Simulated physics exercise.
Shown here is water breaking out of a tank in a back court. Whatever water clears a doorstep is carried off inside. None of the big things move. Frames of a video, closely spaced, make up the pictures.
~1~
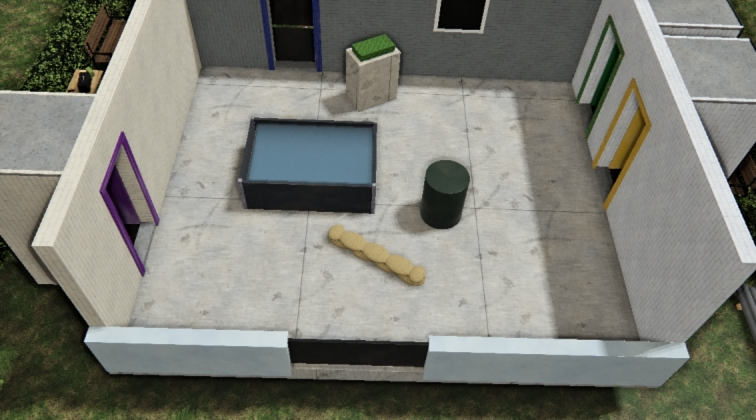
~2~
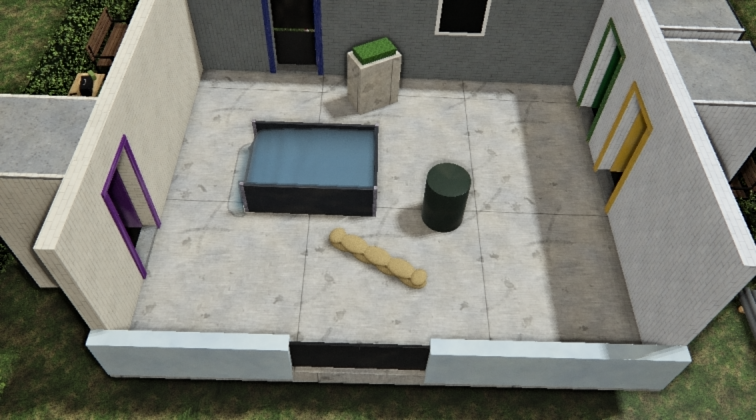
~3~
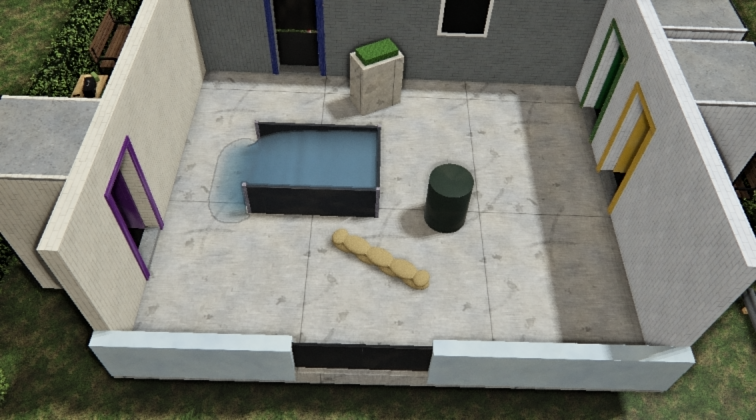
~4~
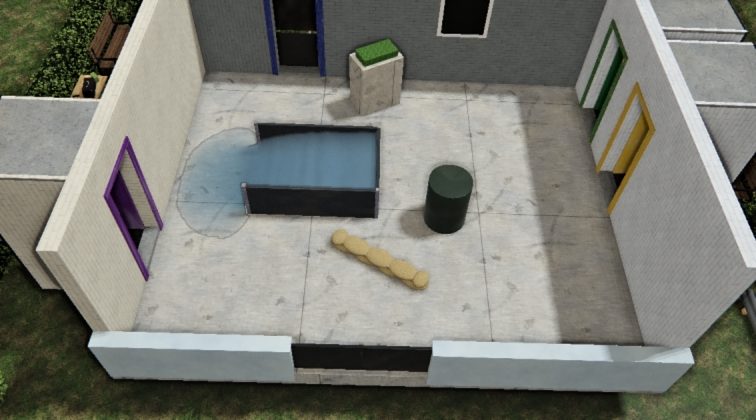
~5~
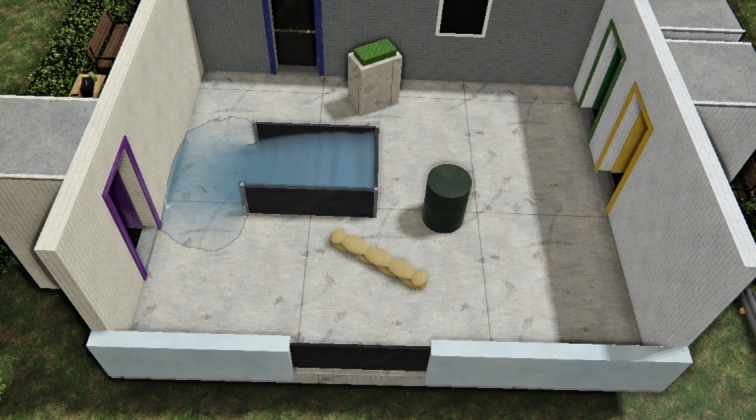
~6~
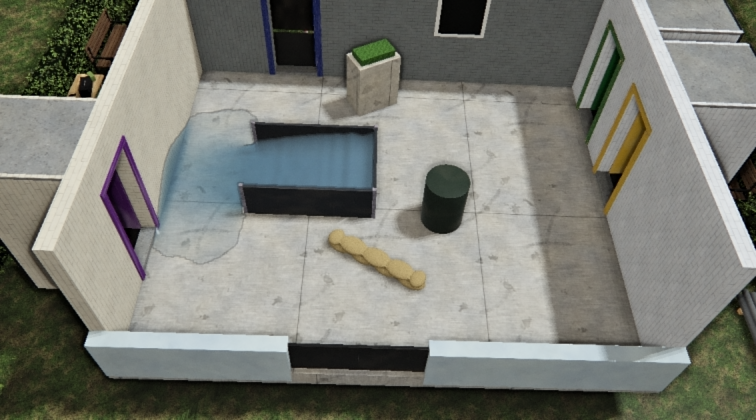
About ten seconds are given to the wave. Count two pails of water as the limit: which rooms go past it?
Purple door: Above two buckets; blue door: Above two buckets; yellow door: Two buckets at most; green door: Two buckets at most.
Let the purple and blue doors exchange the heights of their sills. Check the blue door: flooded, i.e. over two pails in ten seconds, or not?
The blue door remains short of it.
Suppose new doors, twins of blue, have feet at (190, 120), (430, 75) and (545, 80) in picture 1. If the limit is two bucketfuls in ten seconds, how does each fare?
The first new doorway tops it, the second comes up short, the third comes up short.
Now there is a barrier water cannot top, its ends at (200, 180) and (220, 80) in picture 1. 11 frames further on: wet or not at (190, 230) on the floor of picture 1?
I'd say it ends up swamped.
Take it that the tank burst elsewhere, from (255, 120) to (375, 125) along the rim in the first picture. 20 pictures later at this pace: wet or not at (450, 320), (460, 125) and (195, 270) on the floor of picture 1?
Taking the points in order: Unwetted, swamped and unwetted.
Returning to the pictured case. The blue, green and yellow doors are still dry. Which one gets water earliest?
That would be the blue door.
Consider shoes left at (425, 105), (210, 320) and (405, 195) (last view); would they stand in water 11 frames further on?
As listed, the points end up high and dry, soaked and high and dry.
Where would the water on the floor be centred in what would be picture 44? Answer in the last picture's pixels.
At about (323, 195).
A moment on, water covers 10 % of the floor; the purple door under two buckets in, the blue door not reached, the yellow door not reached, the green door not reached.
Next, water covers 20 % of the floor; the purple door under two buckets in, the blue door wet at the sill, nothing in, the yellow door not reached, the green door not reached.
Then, water covers 35 % of the floor; the purple door over two buckets in, the blue door under two buckets in, the yellow door not reached, the green door not reached.
Later, water covers 70 % of the floor; the purple door over two buckets in, the blue door over two buckets in, the yellow door not reached, the green door wet at the sill, nothing in.
In the end, water covers 85 % of the floor; the purple door over two buckets in, the blue door over two buckets in, the yellow door under two buckets in, the green door wet at the sill, nothing in.
